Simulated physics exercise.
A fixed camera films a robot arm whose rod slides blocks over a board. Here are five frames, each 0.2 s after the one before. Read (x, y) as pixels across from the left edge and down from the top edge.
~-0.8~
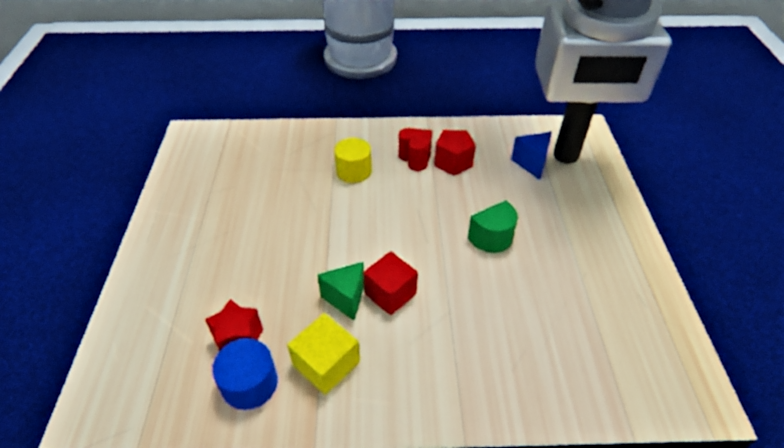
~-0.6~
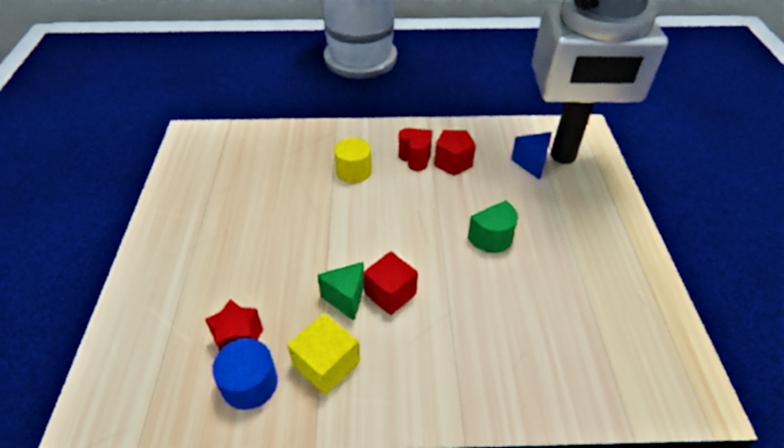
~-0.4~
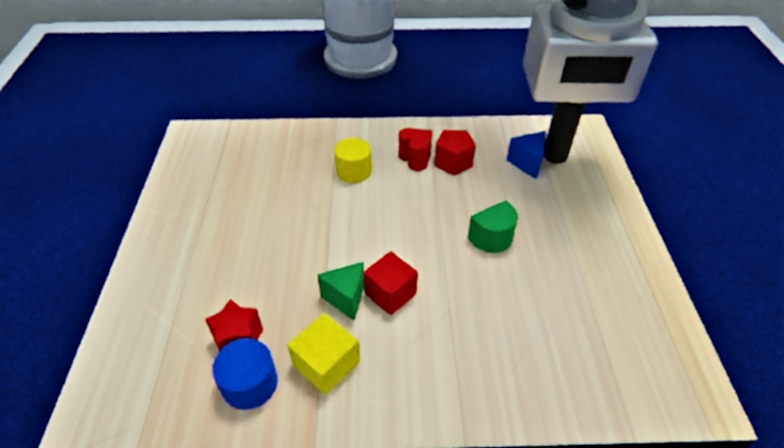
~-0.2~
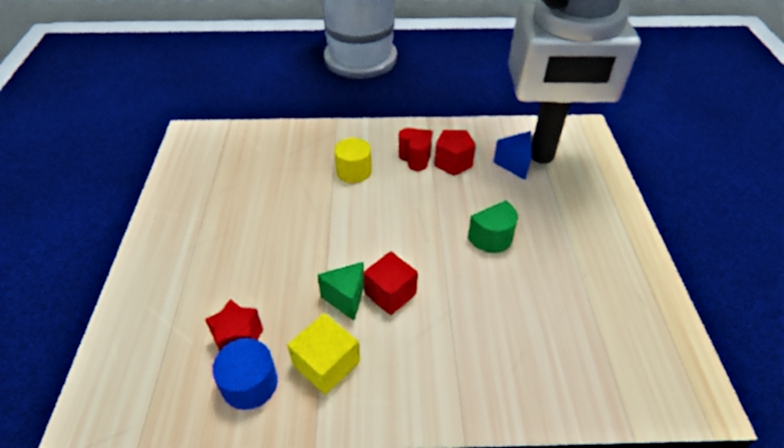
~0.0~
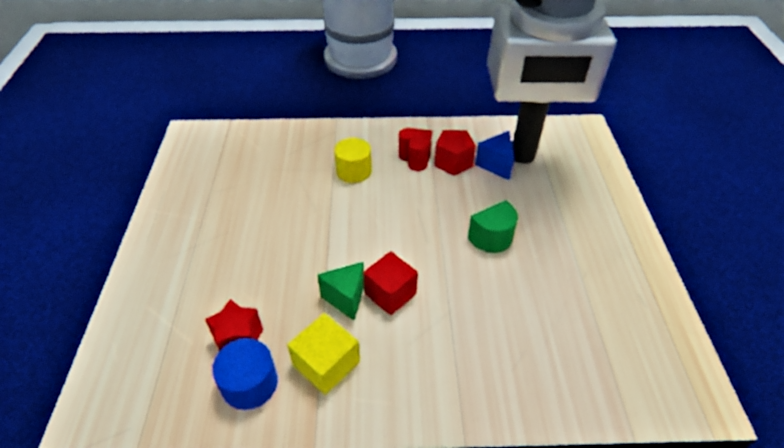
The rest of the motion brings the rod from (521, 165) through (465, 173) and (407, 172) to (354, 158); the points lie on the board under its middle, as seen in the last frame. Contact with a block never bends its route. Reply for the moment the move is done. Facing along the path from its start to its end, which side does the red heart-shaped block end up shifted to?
Measured against the direction from start to end, the red heart-shaped block shifts toward the right-hand side.
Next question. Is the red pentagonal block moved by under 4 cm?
No.
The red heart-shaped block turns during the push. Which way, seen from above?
It twists clockwise.
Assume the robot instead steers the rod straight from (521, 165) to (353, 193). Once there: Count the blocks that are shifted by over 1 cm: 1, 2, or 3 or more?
The number is three or more.
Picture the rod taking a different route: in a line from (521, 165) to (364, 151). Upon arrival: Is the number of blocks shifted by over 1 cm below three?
It seems not.
What follows on the original path. One third of the way, rod at (466, 165); red heart-shaped block at (395, 131), turned 25° clockwise; red pentagonal block at (416, 149), turned 70° clockwise; blue triangular block at (447, 160), turned 35° anticlockwise.
Two thirds of the way, rod at (407, 164); yellow cylinder at (335, 149); red heart-shaped block at (389, 129), turned 60° clockwise; red pentagonal block at (374, 153), turned 100° clockwise; blue triangular block at (423, 172), turned 70° anticlockwise.
At the end, rod at (353, 150); yellow cylinder at (306, 155); red heart-shaped block at (382, 125), turned 100° clockwise; red pentagonal block at (345, 156), turned 30° clockwise; blue triangular block at (423, 172), turned 70° anticlockwise.
